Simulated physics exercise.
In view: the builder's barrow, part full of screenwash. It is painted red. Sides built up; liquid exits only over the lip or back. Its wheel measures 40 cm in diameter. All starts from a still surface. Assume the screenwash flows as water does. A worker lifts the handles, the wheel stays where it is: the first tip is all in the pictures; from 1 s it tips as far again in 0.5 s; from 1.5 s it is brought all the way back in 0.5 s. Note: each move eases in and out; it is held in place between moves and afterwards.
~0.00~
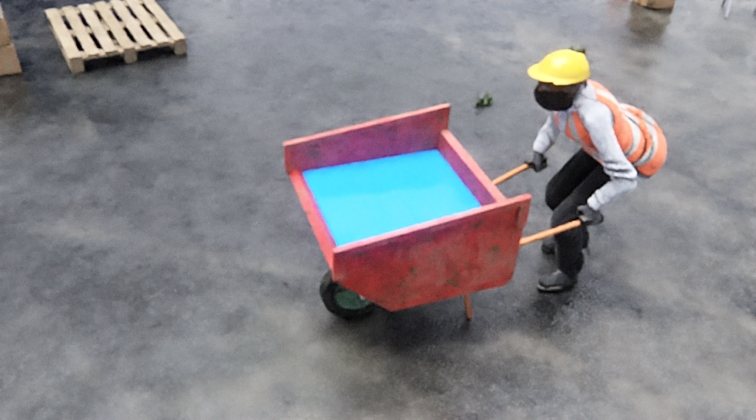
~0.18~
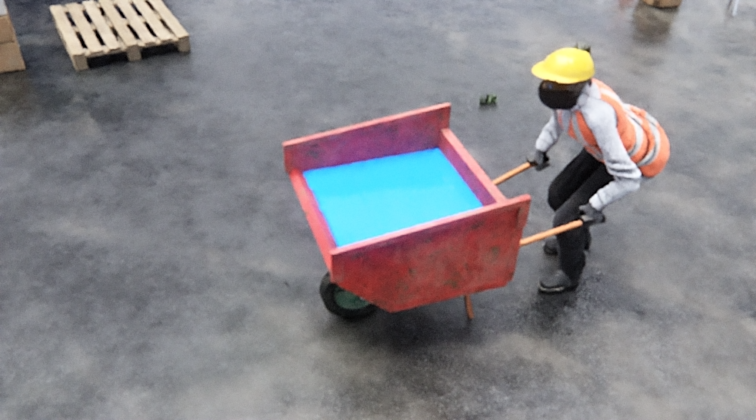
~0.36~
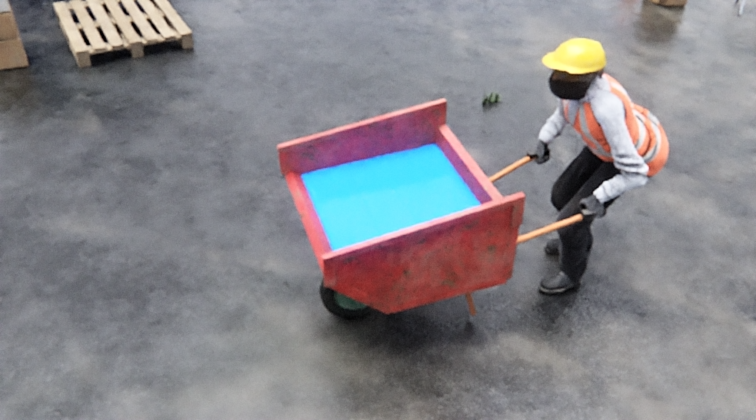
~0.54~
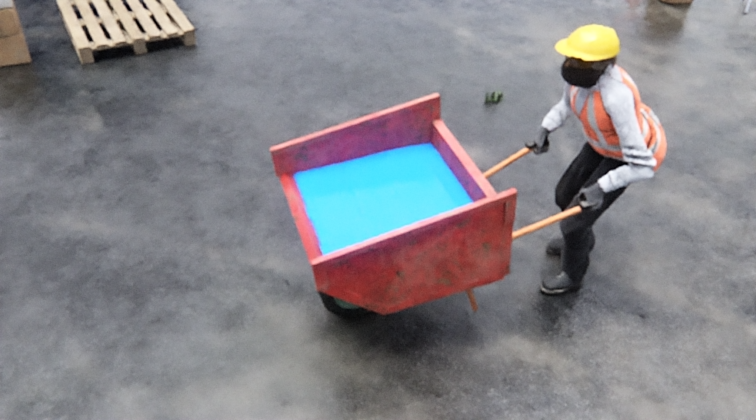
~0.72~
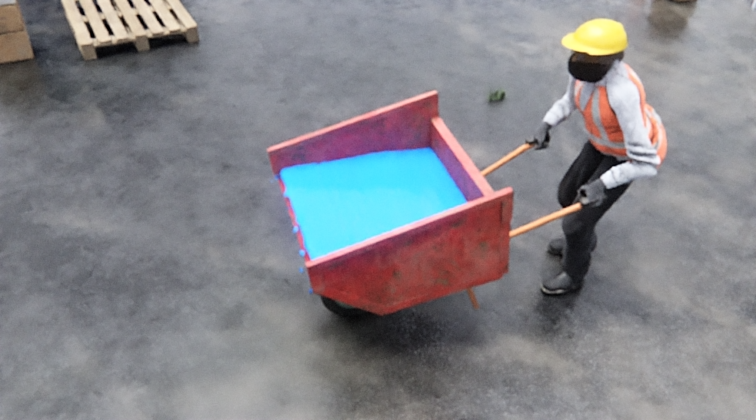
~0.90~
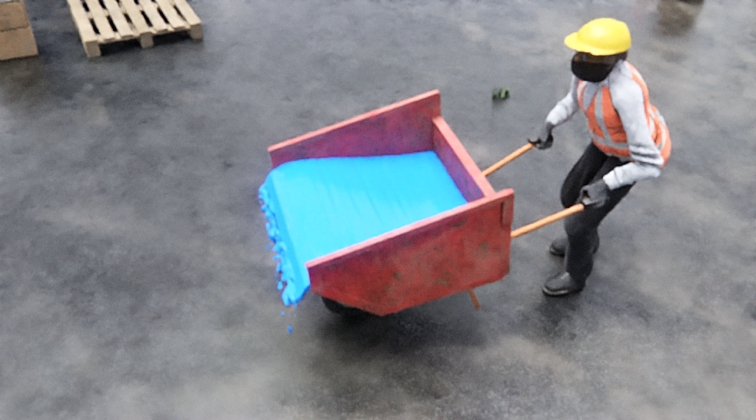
A worker lifts the handles of a red barrow, and blue liquid pours over its left lip.
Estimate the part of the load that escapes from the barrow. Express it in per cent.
Roughly 36 per cent escapes.
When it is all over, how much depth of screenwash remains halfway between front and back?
It settles at around 14 cm at the middle.
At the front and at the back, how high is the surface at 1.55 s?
About 20 cm at the front, 12 cm at the back.
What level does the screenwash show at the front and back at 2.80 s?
Front level 14 cm, back level 16 cm.
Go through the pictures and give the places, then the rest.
In the first frame, the surface is at (350, 166) near the front wall; the surface is at (429, 152) near the back wall; the lip is at (344, 273); the front is on the left.
In the second frame, the surface is at (350, 165) near the front wall; the surface is at (430, 151) near the back wall.
In the third frame, the surface is at (346, 165) near the front wall; the surface is at (427, 147) near the back wall; the barrow is tilted 3° forwards.
In the fourth frame, the surface is at (341, 164) near the front wall; the surface is at (423, 146) near the back wall; the barrow is tilted 7° forwards.
In the fifth frame, the surface is at (339, 162) near the front wall; the surface is at (422, 151) near the back wall; the barrow is tilted 8° forwards.
In the sixth frame, the surface is at (340, 160) near the front wall; the surface is at (425, 154) near the back wall; the barrow is tilted 8° forwards; the lip is at (322, 284); screenwash is coming out, 3 per cent so far.
Then, 1.55 s in, the barrow is at 17° forwards, the surface stands 11 cm at the back and 21 cm at the front; 12 per cent is out, over the front.
Then, 2.20 s in, the surface stands 22 cm at the back and 14 cm at the front; 29 per cent is out, over the front.
Then, 2.80 s in, the surface stands 16 cm at the back and 15 cm at the front; 29 per cent is out, over the front.
Then, 4.89 s in, 36 per cent is out, over the front, 45 of 124 litres.
